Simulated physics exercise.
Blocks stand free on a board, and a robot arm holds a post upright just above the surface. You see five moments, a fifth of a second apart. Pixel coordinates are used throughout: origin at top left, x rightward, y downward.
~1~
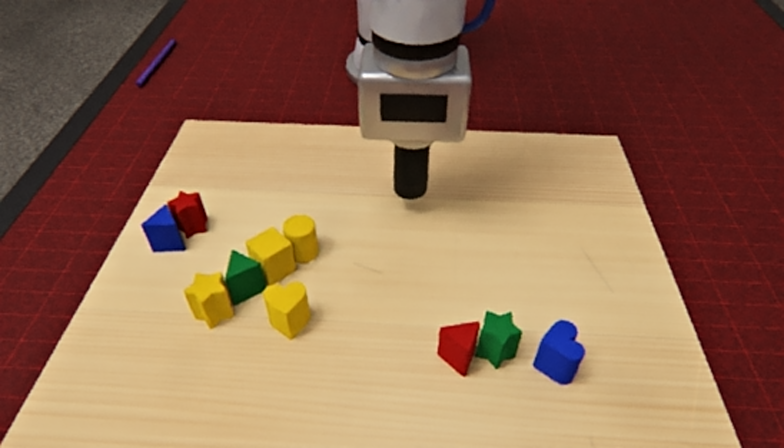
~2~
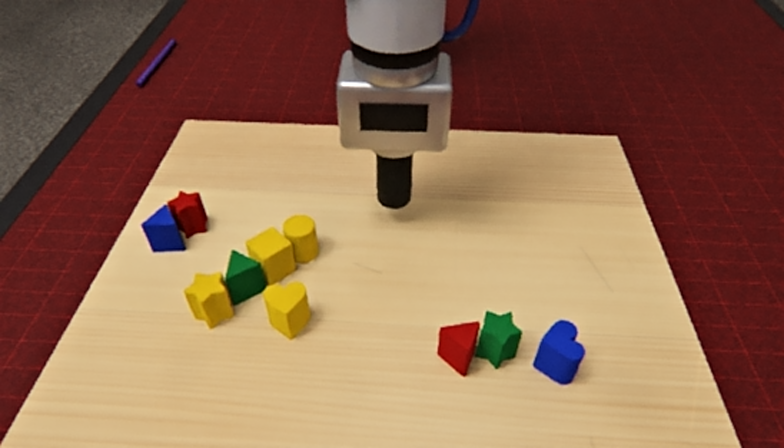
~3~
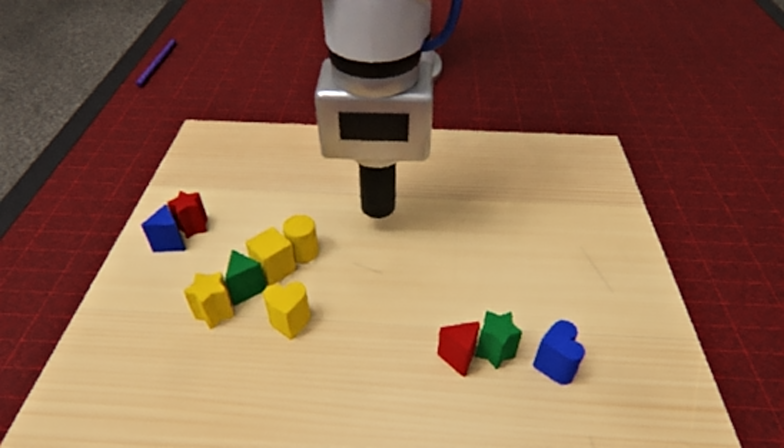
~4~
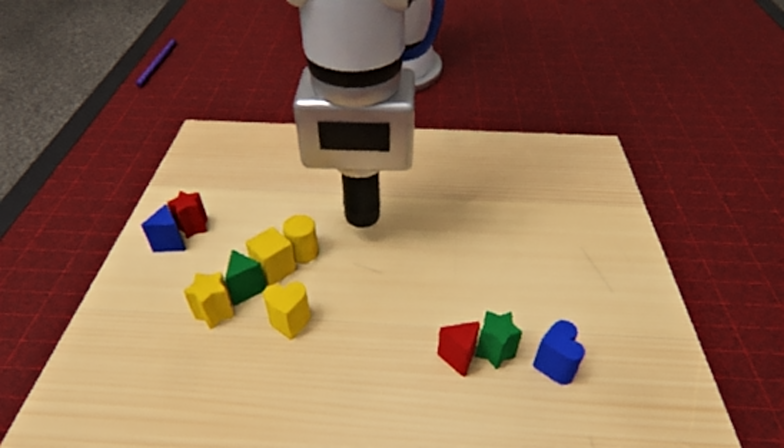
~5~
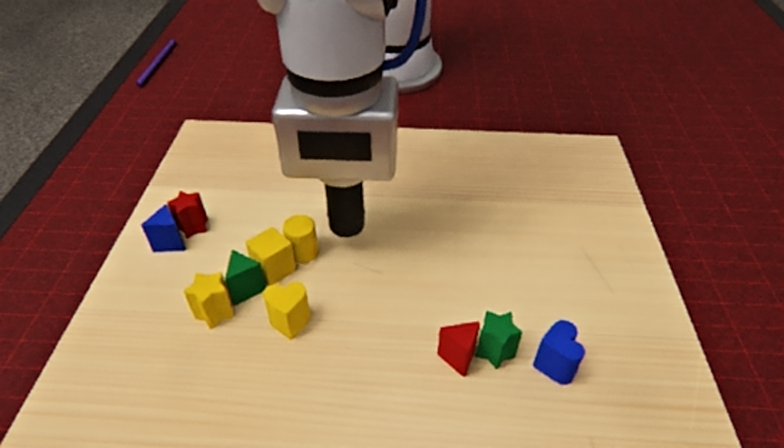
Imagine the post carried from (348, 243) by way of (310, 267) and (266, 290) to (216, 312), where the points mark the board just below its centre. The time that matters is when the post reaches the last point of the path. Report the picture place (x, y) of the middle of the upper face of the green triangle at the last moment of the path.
Its top centre lands on (171, 282).
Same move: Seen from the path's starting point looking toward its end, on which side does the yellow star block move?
The shift goes right.
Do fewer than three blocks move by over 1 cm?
No.
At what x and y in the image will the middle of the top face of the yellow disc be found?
Its top centre is at about (277, 225).
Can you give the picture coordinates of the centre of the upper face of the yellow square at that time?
Close to (231, 245).
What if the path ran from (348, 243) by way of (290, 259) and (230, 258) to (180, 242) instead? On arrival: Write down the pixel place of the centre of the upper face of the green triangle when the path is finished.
The centre of its top face lies at (222, 278).
What follows on the original path. One third of the way, post at (307, 250); green triangle at (235, 265); yellow square at (252, 245), turned 25° anticlockwise; yellow disc at (278, 226).
Two thirds of the way, post at (260, 274); yellow star block at (186, 292); green triangle at (216, 271); yellow square at (234, 245); yellow disc at (277, 225).
At the end, post at (209, 295); yellow star block at (140, 302), turned 45° anticlockwise; green triangle at (171, 282), turned 45° clockwise; yellow square at (231, 245); yellow disc at (277, 225).
